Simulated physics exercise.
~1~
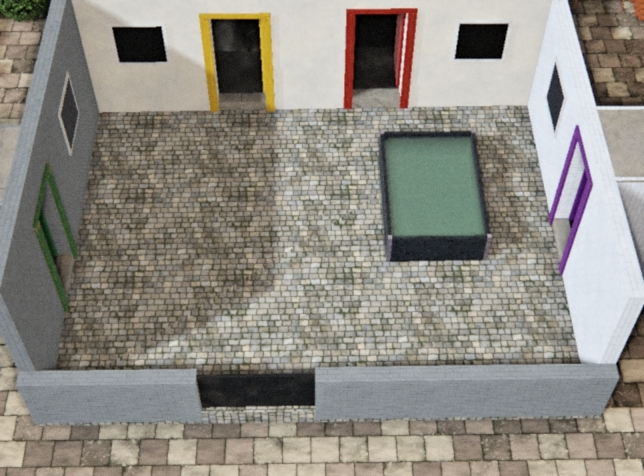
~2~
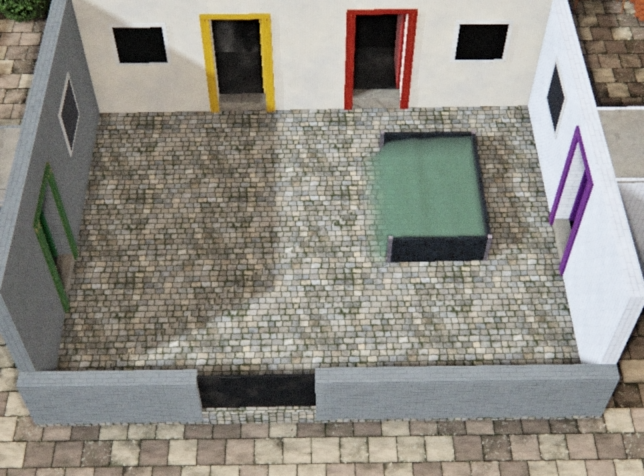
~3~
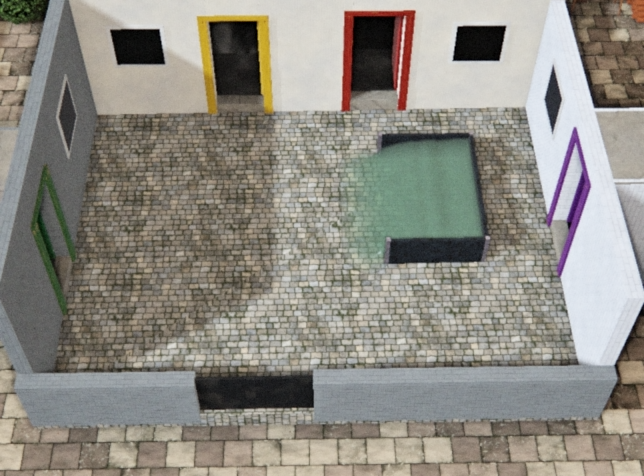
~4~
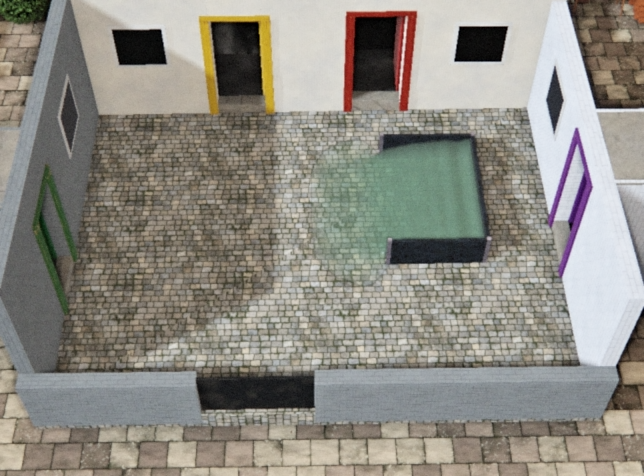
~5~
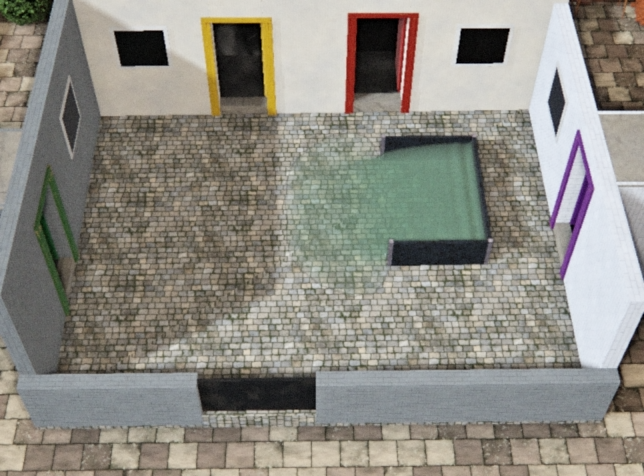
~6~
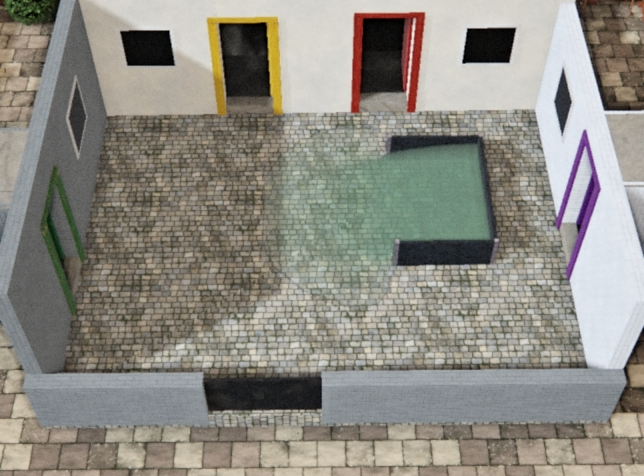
A walled yard paved with small cobbles is seen from high above its near wall. Yellow and red doorways stand in the cream back wall, a green one at left, a purple one at right, and a dark gate in the low grey near wall, with a dark-sided tank of green water right of centre. The tank's left side opens and water spreads leftward in a thinning sheet, while the view shifts very slightly.
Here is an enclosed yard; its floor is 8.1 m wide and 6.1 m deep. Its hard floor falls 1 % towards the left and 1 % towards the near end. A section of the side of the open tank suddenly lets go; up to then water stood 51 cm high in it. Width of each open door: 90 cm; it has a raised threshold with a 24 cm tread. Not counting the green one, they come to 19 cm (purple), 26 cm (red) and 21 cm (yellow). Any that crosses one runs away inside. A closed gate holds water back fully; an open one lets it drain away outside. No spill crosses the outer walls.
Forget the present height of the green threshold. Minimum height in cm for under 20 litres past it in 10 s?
Approx. 14 cm.
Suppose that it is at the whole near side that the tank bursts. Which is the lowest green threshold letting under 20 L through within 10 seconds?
Some 7.0 centimetres.
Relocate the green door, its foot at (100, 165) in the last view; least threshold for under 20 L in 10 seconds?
Around 14.5 cm would do it.
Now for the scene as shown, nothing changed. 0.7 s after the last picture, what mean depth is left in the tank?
On average, around 22 cm.
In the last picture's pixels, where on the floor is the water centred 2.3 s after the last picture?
The water's centre is at about (234, 224).
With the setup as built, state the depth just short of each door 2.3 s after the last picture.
Centimetres: Green = 20, purple = 0, red = 0, yellow = 6.
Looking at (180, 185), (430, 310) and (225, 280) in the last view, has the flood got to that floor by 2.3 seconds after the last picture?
One by one: Drenched, clear, drenched.
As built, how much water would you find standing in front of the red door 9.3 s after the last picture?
Lab note: Depth approx. 0.5 cm.
Then, 0.7 s after the last picture water covers 35 % of the floor, deepest (19 cm) near (382, 247); it has not reached the green door.
Then, 2.3 s after the last picture water covers 60 % of the floor, deepest (32 cm) near (107, 121); 20 cm at the green door, 3 litres in over its 17 cm threshold.
Then, 9.3 s after the last picture water covers 80 % of the floor, deepest (12 cm) near (58, 404); 8 cm at the green door, 6 litres in over its 17 cm threshold.
At the green door as built, the water peaked near 21 cm, 1.9 s after the last picture.
Run again over the same 10 s with other heights there, 42 litres in over 11 cm, 14 litres over 15 cm. The limit of 20 litres is kept from about 14 cm up.
